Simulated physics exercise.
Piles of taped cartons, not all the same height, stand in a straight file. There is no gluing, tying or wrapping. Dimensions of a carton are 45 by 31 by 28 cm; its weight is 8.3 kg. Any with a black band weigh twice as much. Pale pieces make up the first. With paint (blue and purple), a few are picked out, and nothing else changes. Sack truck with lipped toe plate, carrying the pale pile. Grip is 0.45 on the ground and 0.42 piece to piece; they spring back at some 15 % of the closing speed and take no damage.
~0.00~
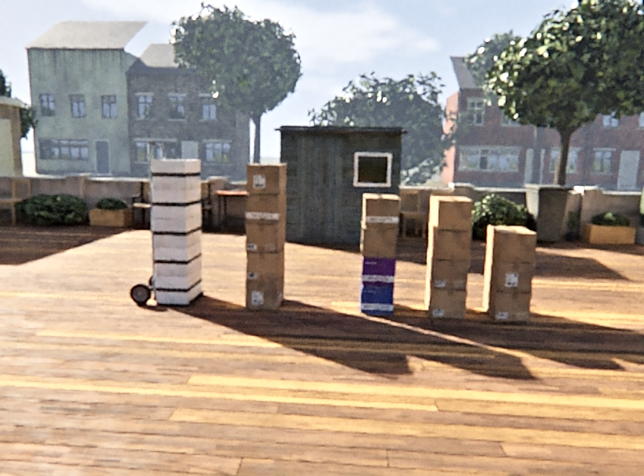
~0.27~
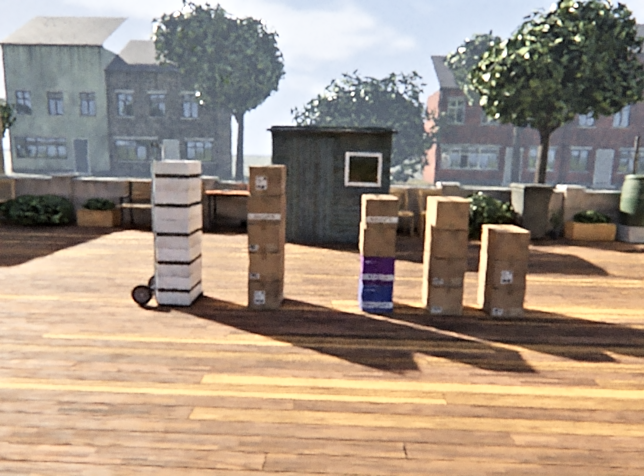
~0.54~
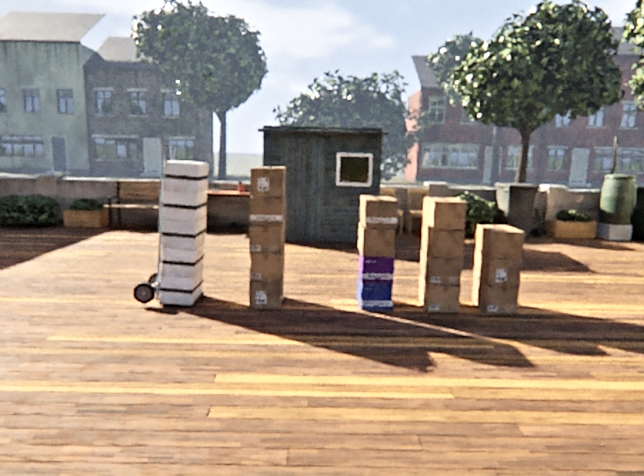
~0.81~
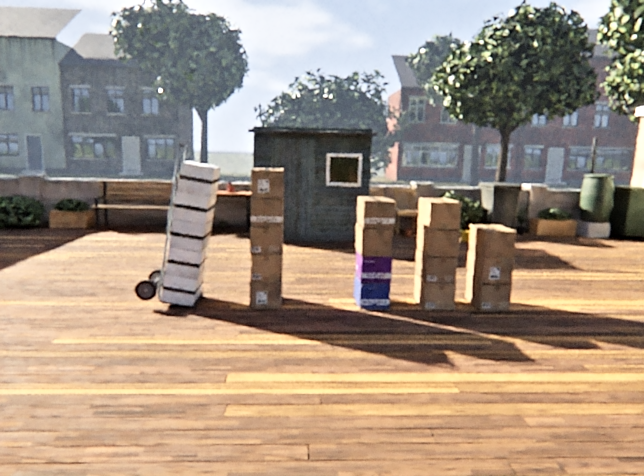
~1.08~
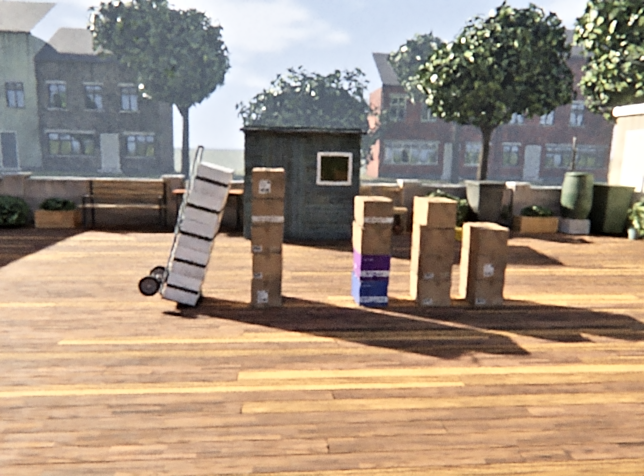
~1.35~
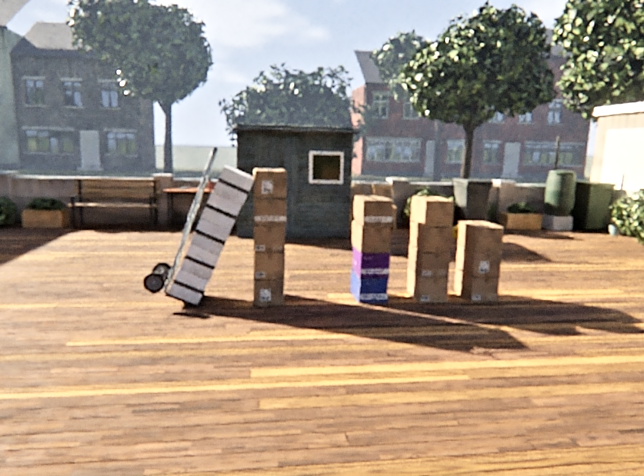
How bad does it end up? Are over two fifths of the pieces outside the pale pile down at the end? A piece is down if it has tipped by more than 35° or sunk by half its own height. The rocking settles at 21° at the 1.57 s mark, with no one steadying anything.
Yes.
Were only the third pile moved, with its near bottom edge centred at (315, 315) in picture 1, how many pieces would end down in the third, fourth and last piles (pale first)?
Then, pile by pile: Third 4, fourth 3, last 3.
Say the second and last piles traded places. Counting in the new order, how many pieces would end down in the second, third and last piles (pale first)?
Second 3, third 0, last 0.
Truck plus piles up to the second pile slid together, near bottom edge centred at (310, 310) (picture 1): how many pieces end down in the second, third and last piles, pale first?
Pile by pile that makes second 5, third 2, last 3.
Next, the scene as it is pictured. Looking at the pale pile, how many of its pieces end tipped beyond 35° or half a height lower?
In total, 5 of the pale pieces.
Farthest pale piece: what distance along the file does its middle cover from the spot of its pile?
Distance along: Near 160 cm.
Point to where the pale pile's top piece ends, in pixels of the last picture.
(337, 256).
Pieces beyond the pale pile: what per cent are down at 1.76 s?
0 percent by then.
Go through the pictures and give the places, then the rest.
In the first frame (each place is the centre of the face we see best; the camera moves round a little), truck frame (151, 176) 0° forward; blue carton (377, 301); purple carton (379, 273); the others all in place.
In the second frame, truck frame (153, 178) 0° forward; purple carton (379, 271).
In the third frame, truck frame (162, 177) 4° forward, top of the pale pile leaning 4°; purple carton (378, 271); the others all in place.
In the fourth frame, truck frame (176, 177) 9° forward, top of the pale pile leaning 9°; purple carton (377, 270); the others all in place.
In the fifth frame, truck frame (191, 177) 15° forward, top of the pale pile leaning 15°; purple carton (375, 268); the others all in place.
In the sixth frame, truck frame (204, 178) 20° forward, top of the pale pile leaning 24°; purple carton (375, 266); blue carton (374, 291); the others all in place.
By 1.76 s, 3 of the pale pile down; none of the 16 other cartons down, 5 disturbed.
By 2.16 s, 5 of the pale pile down; 5 of the 16 other cartons down.
By 2.80 s, 5 of the pale pile down; 5 of the 16 other cartons down; purple carton tilted 19°; blue carton moved 20 cm.
By 3.94 s, 5 of the pale pile down; 15 of the 16 other cartons down; purple carton tilted 54°; blue carton moved 20 cm.
When it is over (4.8 s), 5 of the pale pile down; 15 of the 16 other cartons down; purple carton tilted 55°; blue carton moved 19 cm. That is 94 per cent. In pixels of the last frame, middles, purple carton near (412, 268), blue carton near (386, 285).
